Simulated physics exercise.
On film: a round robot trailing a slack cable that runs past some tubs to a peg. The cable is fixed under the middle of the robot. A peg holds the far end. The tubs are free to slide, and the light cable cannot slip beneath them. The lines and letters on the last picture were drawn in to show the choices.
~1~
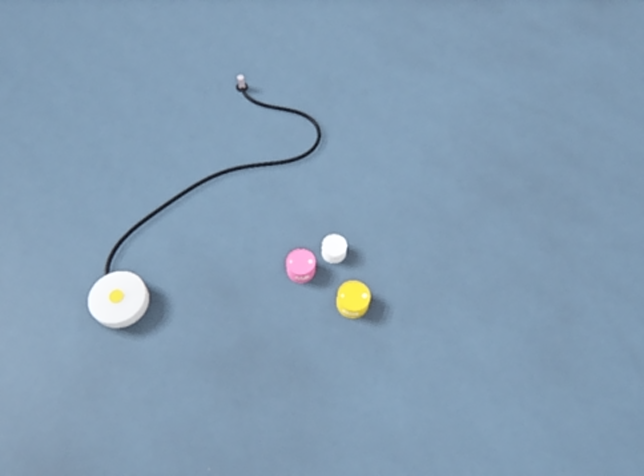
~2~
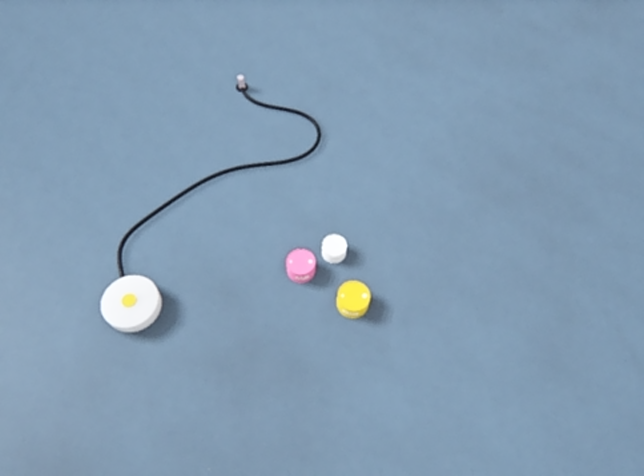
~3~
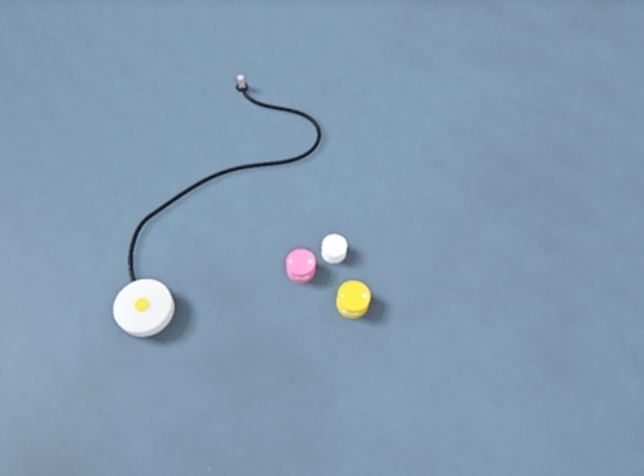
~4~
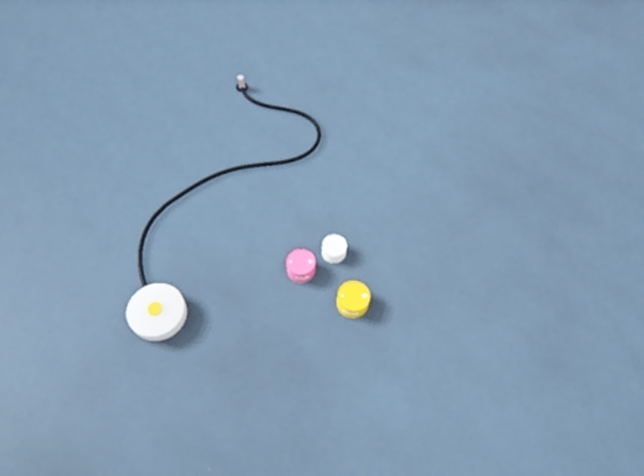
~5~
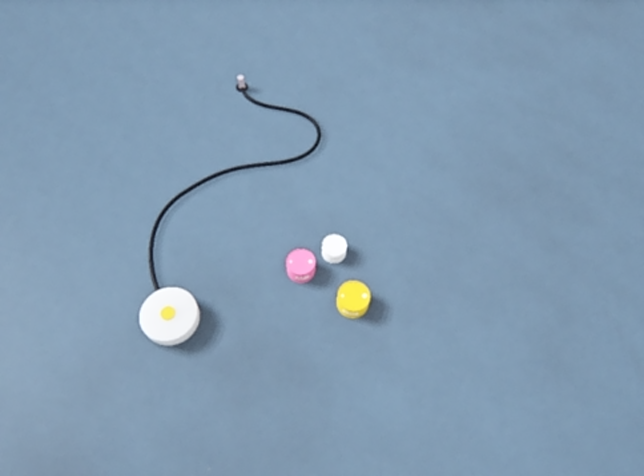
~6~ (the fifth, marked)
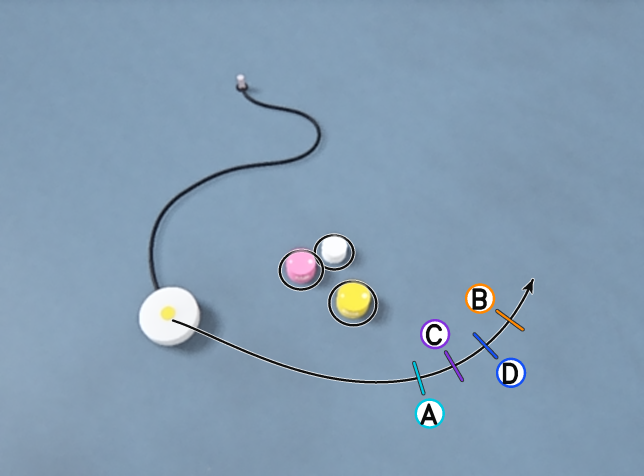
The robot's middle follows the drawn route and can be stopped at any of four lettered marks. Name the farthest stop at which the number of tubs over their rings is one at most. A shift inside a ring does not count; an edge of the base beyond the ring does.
Up to mark D.
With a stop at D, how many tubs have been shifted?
The count is none.
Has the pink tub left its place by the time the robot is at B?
By then, yes.
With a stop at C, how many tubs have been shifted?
The count is none.
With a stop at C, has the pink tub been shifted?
No.
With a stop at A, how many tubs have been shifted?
The count is none.
On the copy, A at (419, 378); B at (510, 320); C at (454, 366); D at (485, 346); the route from (173, 320) via (376, 382) to (533, 280).
On D. First, robot (276, 360).
Then, robot (396, 379).
Finally, robot (488, 342); none over the rings.
By contrast, A is within the limit but short; B has two over the rings; C is within the limit but short.
